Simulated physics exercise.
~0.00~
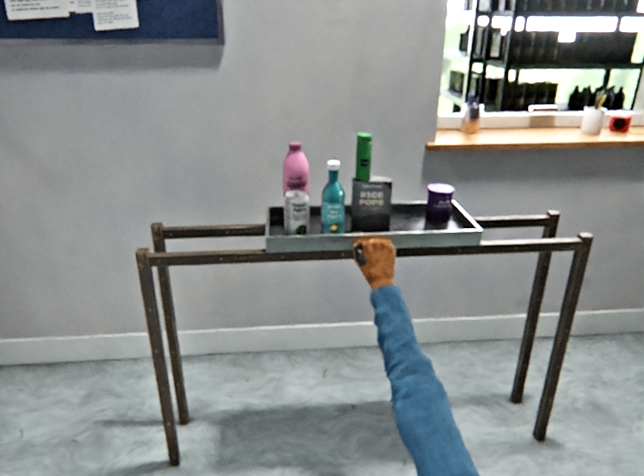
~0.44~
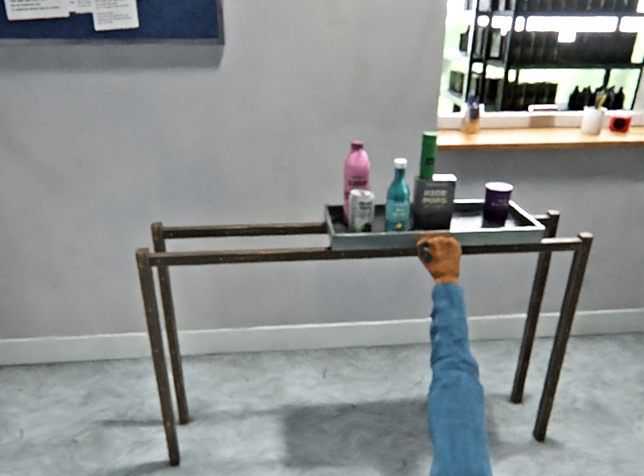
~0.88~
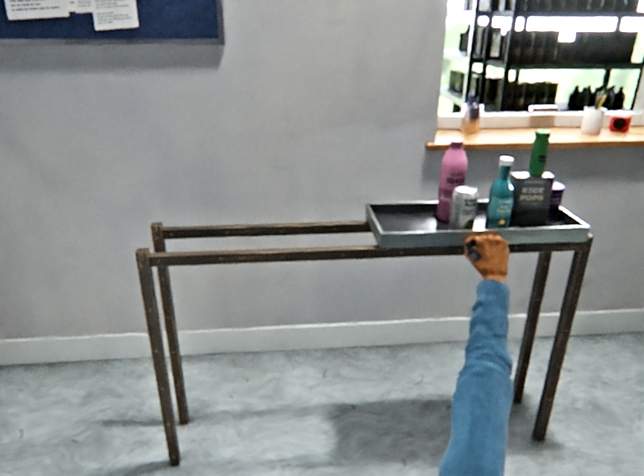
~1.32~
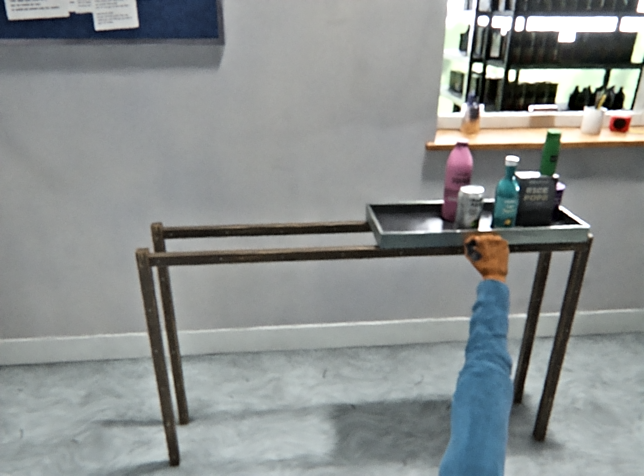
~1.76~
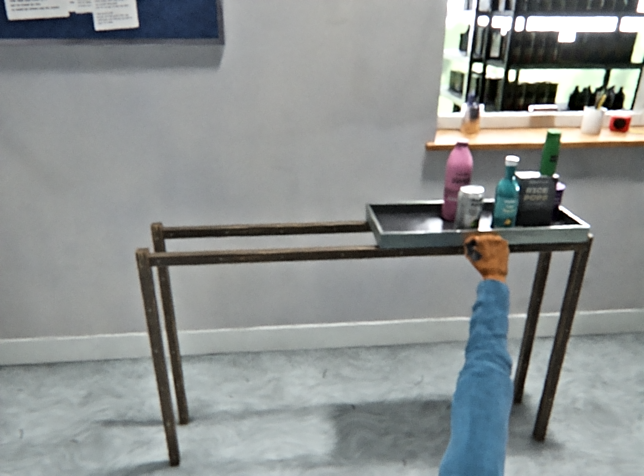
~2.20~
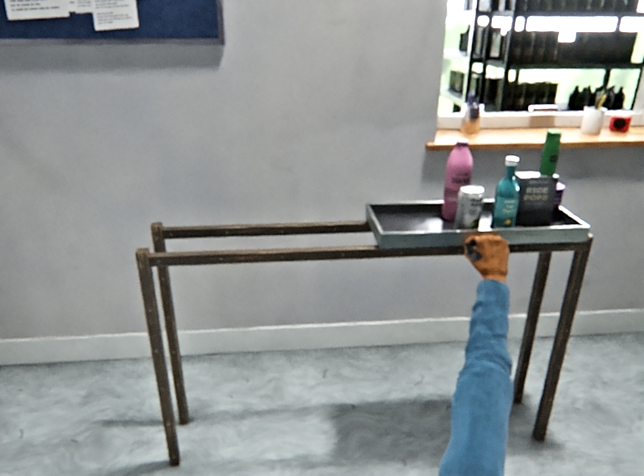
A room with a grey wall and a mottled floor is seen from the front, a blue noticeboard at upper left and a window-like opening onto dark shelves at upper right. A shallow tray on a long brown frame holds a pink bottle, a white can, a turquoise bottle, a green shaker, a dark grey packet and a purple tin. A blue-sleeved arm pushes the tray rightward along the rails until it stops at the right end. The items slide slightly further right inside it, then everything rests, still upright, the hand remaining at the tray.
